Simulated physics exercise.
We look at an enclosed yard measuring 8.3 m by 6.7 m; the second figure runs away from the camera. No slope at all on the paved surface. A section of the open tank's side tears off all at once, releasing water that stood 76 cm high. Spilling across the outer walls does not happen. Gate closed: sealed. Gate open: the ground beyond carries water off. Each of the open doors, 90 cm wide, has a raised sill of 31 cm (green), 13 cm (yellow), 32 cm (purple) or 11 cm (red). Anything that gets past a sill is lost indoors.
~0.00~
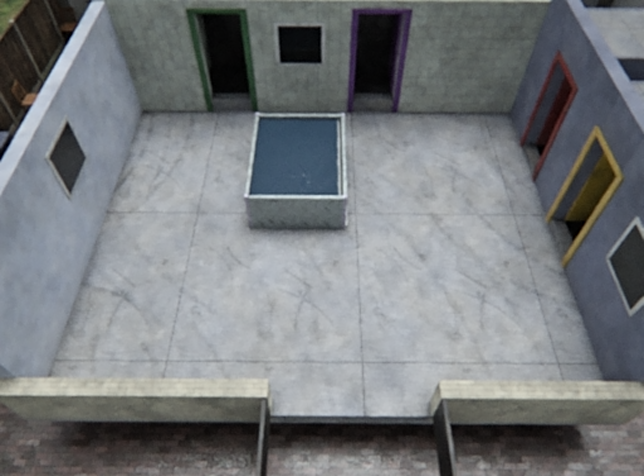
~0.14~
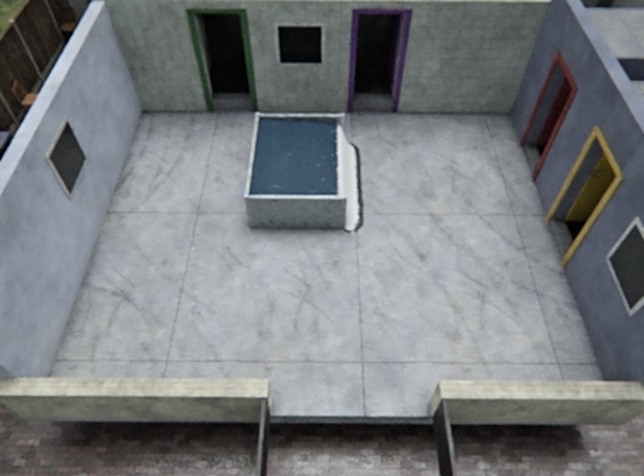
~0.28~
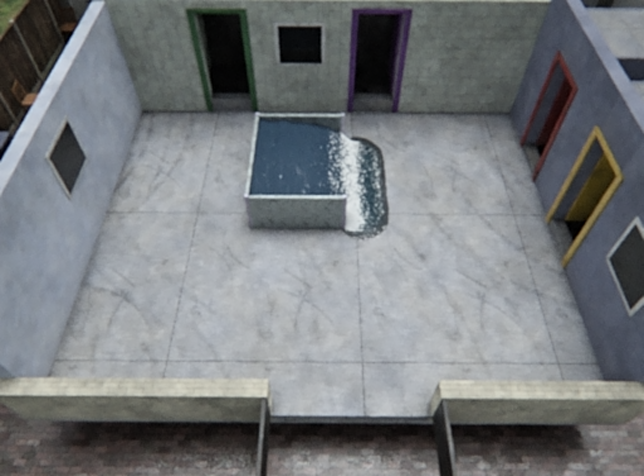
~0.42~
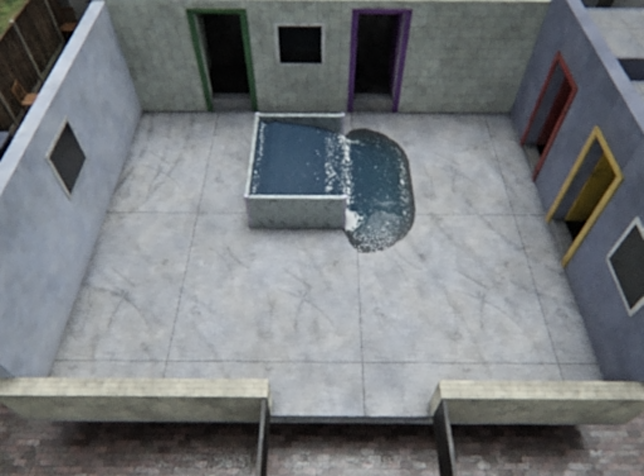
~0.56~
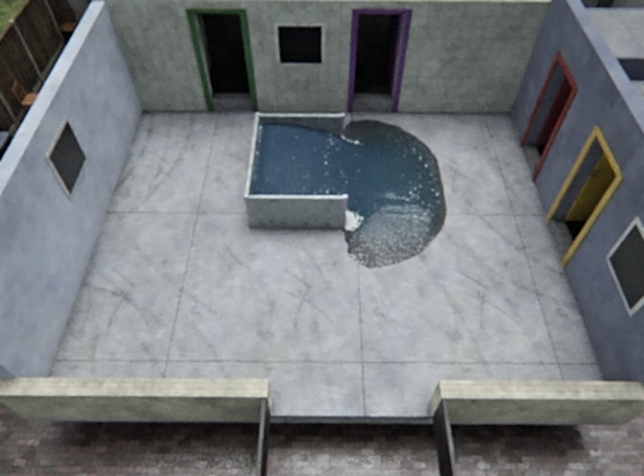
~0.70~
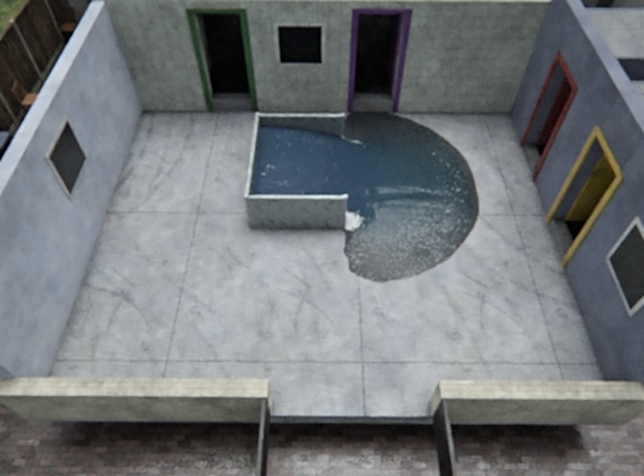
The clip opens on a walled courtyard with a raised rectangular tank of still, dark water near the back wall. The tank's right side gives way, and water pours onto the pale floor, foaming at first, then spreading rightward and toward the viewer in a widening, rounded pool beside the purple doorway.
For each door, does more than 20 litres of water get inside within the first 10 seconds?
In the end the green door will undershoot the limit, the yellow door will overshoot the limit, the purple door will undershoot the limit, the red door will overshoot the limit.
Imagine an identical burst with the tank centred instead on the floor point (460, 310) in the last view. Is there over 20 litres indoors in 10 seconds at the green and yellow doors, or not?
Then: Green below, yellow over.
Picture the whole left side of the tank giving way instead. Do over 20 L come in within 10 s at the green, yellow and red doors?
Then: Green short of it, yellow short of it, red short of it.
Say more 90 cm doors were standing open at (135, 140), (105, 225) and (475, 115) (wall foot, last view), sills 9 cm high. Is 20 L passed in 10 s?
Well, the first is on the low side, the second is on the low side, and the third is on the high side.
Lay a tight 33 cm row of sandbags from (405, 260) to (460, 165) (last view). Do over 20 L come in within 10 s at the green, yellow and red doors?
Moved that way: Green holds, yellow holds, red breaches it.
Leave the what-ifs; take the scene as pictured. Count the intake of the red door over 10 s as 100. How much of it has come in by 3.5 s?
Share by then: ~ 90 %.
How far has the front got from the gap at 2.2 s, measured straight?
I'd put it close to 5.4 m.
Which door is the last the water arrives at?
That would be the green door.
After 1.4 s water covers 35 % of the floor and is deepest (37 cm) near (534, 186); green door not reached, yellow door 21 cm at the sill, 2 L in, purple door 8 cm at the sill, 0 L in, red door 22 cm at the sill, 27 L in.
After 2.2 s water covers 35 % of the floor and is deepest (40 cm) near (511, 122); green door not reached, yellow door 28 cm at the sill, 47 L in, purple door 5 cm at the sill, 0 L in, red door 31 cm at the sill, 139 L in.
After 3.5 s water covers 40 % of the floor and is deepest (30 cm) near (607, 401); green door not reached, yellow door 17 cm at the sill, 101 L in, purple door 4 cm at the sill, 0 L in, red door 22 cm at the sill, 256 L in.
After 6.0 s water covers 60 % of the floor and is deepest (15 cm) near (603, 389); green door not reached, yellow door 8 cm at the sill, 107 L in, purple door 8 cm at the sill, 0 L in, red door 8 cm at the sill, 287 L in.
After 10.0 s water covers 90 % of the floor and is deepest (10 cm) near (42, 397); green door 3 cm at the sill, 0 L in, yellow door 6 cm at the sill, 107 L in, purple door 4 cm at the sill, 0 L in, red door 3 cm at the sill, 287 L in.
